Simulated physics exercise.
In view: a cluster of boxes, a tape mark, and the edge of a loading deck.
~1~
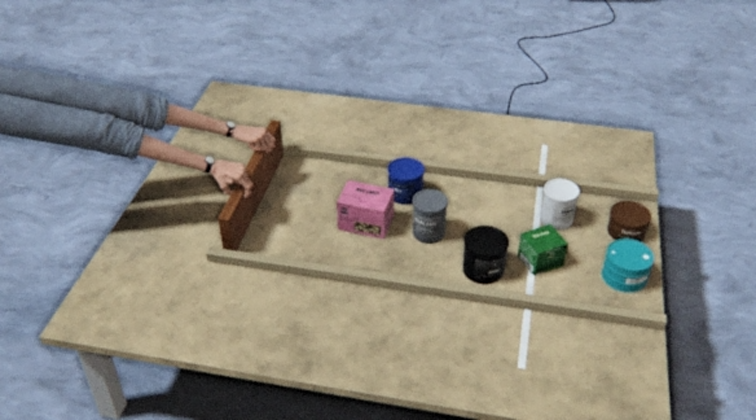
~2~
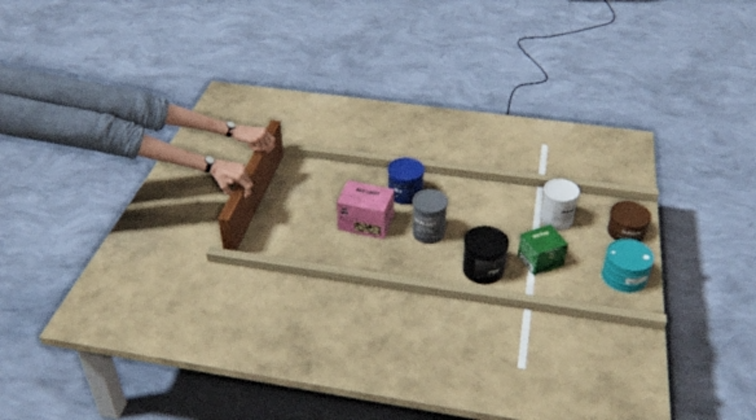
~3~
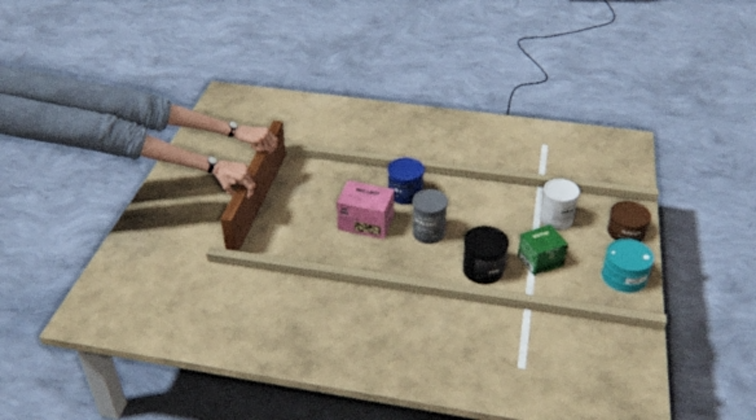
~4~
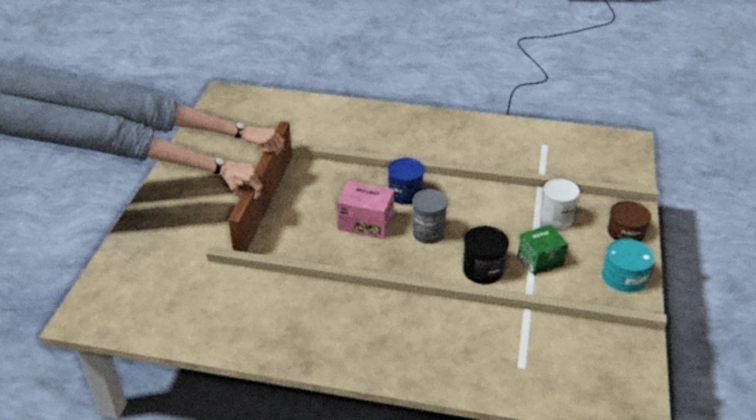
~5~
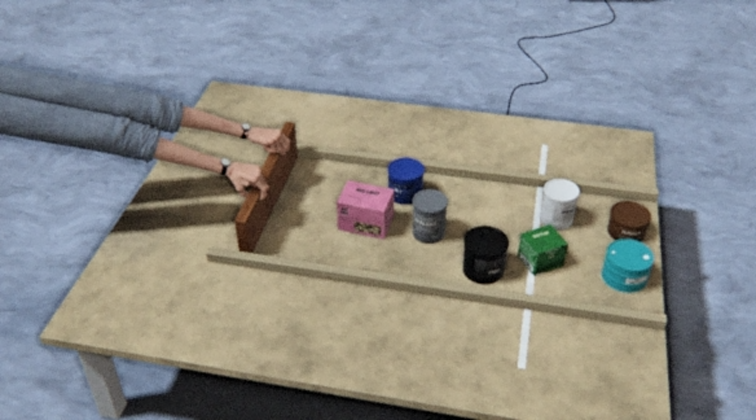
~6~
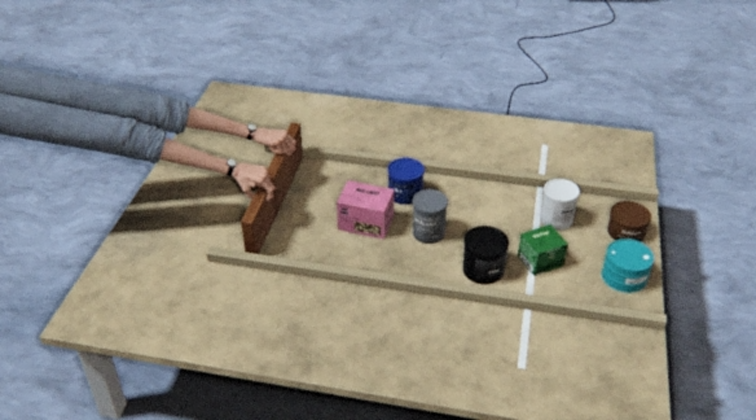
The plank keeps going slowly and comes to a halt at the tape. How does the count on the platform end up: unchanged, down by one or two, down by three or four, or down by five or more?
Seems the ones that don't stay up number none, for sure.
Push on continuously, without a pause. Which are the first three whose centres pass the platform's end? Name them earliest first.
It goes the turquoise canister, after that the brown pail, and after that the grey pail.
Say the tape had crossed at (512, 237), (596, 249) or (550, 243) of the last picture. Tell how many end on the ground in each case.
Try 1: 0; try 2: 3; try 3: 0.
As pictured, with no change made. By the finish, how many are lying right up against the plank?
The answer is 3.
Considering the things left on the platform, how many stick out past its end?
0 is the number.
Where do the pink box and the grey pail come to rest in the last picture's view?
Final positions: Near (561, 235); near (605, 238).
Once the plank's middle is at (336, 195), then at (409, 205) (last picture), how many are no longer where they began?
Counts: 0, 3.
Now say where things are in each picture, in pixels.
In the first picture, brown pail (629, 223); turquoise canister (627, 266); white pail (559, 205); plank (254, 184); tape (535, 240).
In the second picture, turquoise canister (627, 266); plank (254, 184).
In the third picture, white pail (559, 205); pink box (366, 210).
In the fourth picture, brown pail (629, 223); black pail (485, 255).
In the fifth picture, turquoise canister (627, 266); green box (543, 250).
In the sixth picture, brown pail (629, 223); turquoise canister (627, 266); white pail (559, 205); plank (275, 187); tape (535, 240).
Soon after, none off yet; brown pail at rest near (629, 223); turquoise canister at rest near (627, 266); white pail at rest near (559, 205).
In the end, the number that fall off is zero.
